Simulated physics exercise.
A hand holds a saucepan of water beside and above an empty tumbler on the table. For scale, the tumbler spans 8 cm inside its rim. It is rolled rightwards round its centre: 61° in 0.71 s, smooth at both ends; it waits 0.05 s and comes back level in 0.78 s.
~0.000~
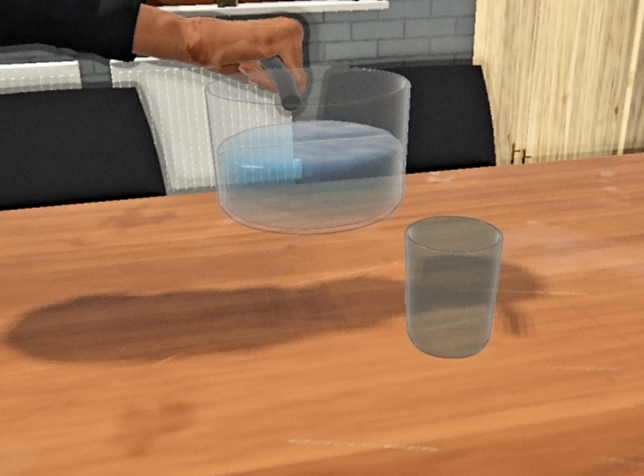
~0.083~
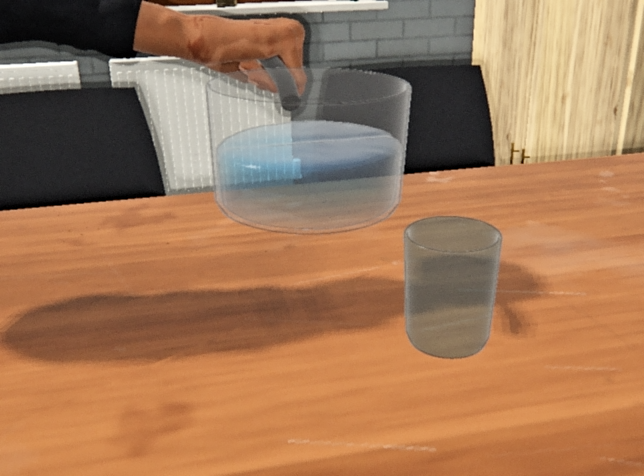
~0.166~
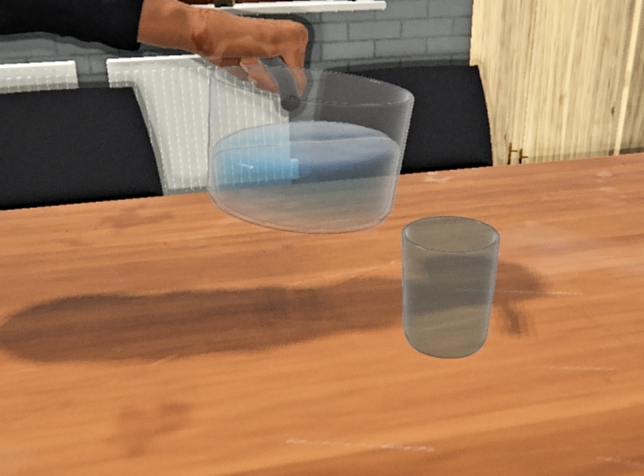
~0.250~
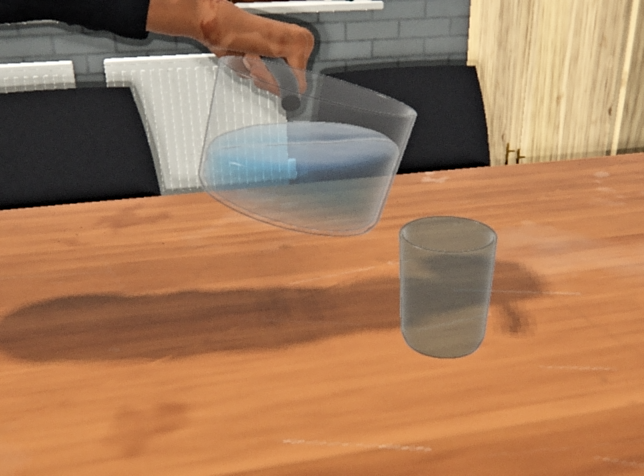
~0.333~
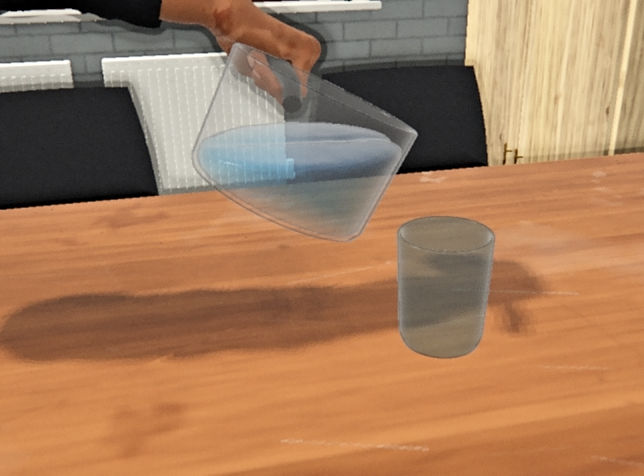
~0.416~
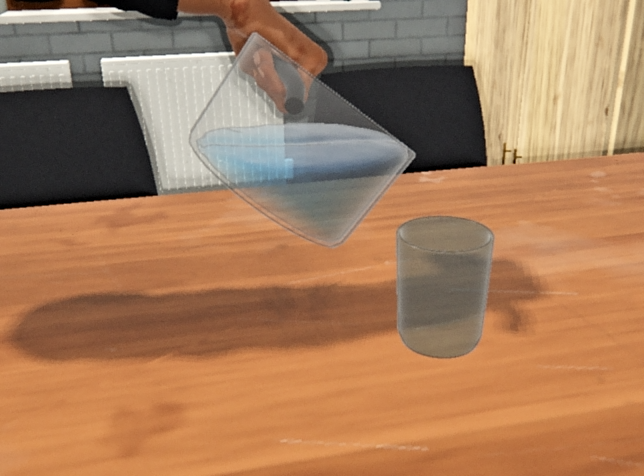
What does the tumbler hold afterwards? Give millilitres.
About 300 ml.
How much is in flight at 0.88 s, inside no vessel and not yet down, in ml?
Some 60 ml.
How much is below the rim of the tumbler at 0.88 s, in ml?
Some 220 ml.
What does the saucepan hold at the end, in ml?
Some 400 ml.
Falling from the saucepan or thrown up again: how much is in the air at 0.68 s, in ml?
About 110 ml.
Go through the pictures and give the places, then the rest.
It leans 0°; its right rim is at (403, 81); the water meets the walls at (229, 147) and (380, 134); the tumbler's rim runs from (409, 241) to (497, 231), in the first picture.
It leans 2°; its right rim is at (403, 84); the water meets the walls at (229, 145) and (379, 134), in the second picture.
It leans 8°; its right rim is at (406, 94); the water meets the walls at (225, 146) and (375, 136), in the third picture.
It leans 17°; its right rim is at (408, 110); the water meets the walls at (211, 147) and (375, 137), in the fourth picture.
It leans 28°; its right rim is at (408, 130); the water meets the walls at (212, 144) and (378, 139), in the fifth picture.
It leans 39°; its right rim is at (405, 150); the water meets the walls at (209, 140) and (385, 140), in the sixth picture.
After 0.68 s the tilt is 61° and the tumbler has 65 ml, the saucepan 560 ml, and 0 ml is on the table.
After 0.88 s the tilt is 58° and the tumbler has 220 ml, the saucepan 435 ml, and 20 ml is on the table.
After 1.08 s the tilt is 38° and the tumbler has 285 ml, the saucepan 400 ml, and 25 ml is on the table.
After 1.31 s the tilt is 13° and the tumbler has 300 ml, the saucepan 400 ml, and 35 ml is on the table.
In the end the tumbler has 300 ml, the saucepan 400 ml, and 35 ml is on the table.
